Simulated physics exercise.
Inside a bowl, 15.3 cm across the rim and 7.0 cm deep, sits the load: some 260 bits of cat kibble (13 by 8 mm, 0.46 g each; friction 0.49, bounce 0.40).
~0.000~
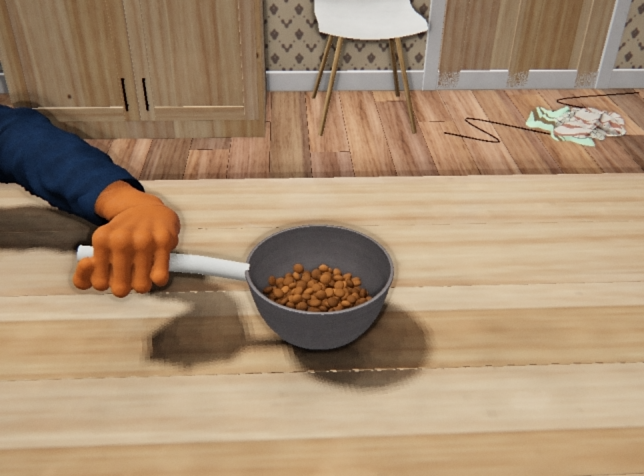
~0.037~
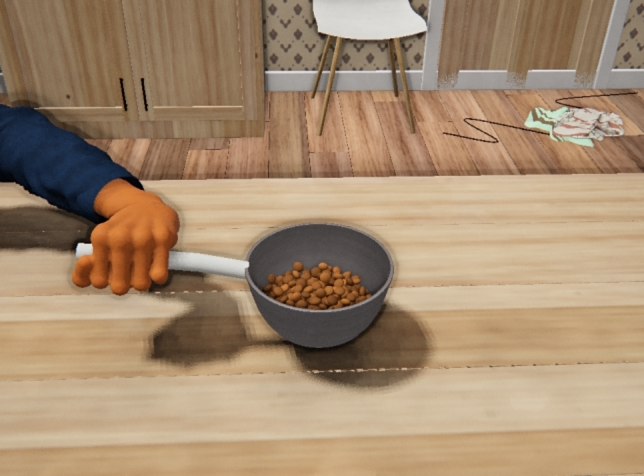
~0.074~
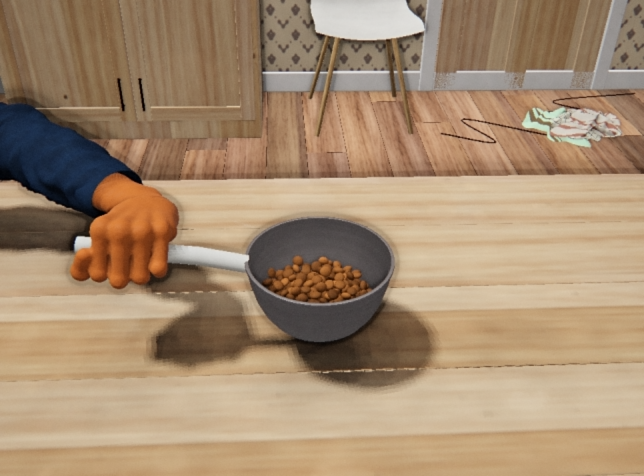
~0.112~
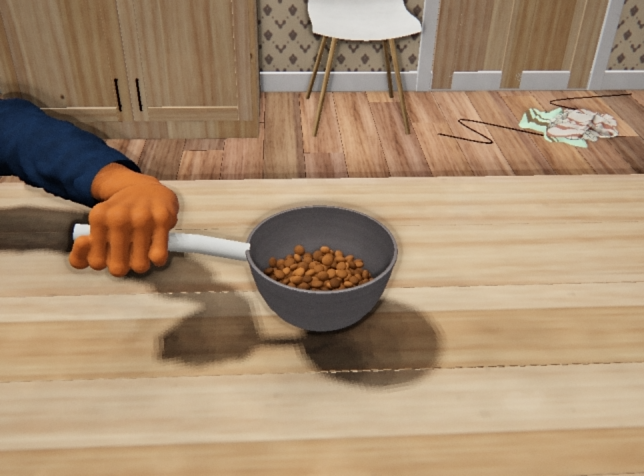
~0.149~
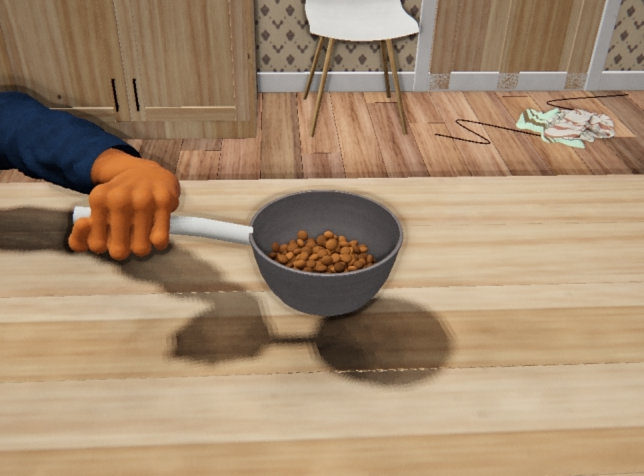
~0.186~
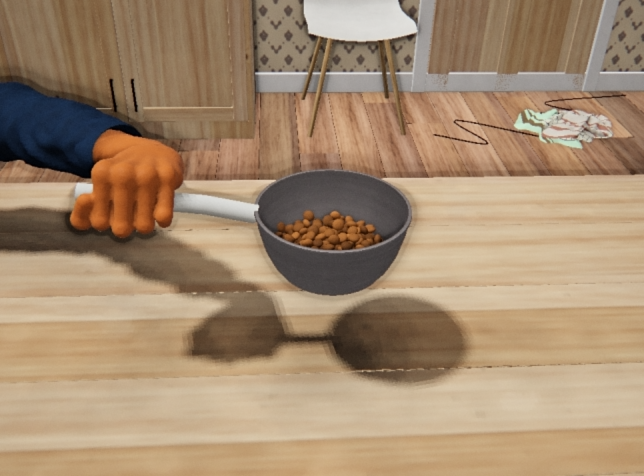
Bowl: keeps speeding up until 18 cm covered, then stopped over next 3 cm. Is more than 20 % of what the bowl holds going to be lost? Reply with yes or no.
No.
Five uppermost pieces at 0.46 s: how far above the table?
I'd say some 33 cm.
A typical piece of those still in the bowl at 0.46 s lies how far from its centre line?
That comes to about 5.0 centimetres.
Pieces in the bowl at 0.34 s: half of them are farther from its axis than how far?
4.0 cm.
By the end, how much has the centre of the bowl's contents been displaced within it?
1.5 cm, roughly.
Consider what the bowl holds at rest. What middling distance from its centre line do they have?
Roughly 4.5 cm.
After 0.34 s, bowl 100 %; middle of the pieces not yet landed near (392, 118).
After 0.46 s, bowl 100 %; middle of the pieces not yet landed near (420, 111).
After 0.58 s, bowl 100 %; middle of the pieces not yet landed near (401, 136).
After 0.69 s, bowl 100 %; middle of the pieces not yet landed near (396, 140).
By 1.1 s all is still; bowl 100 %.
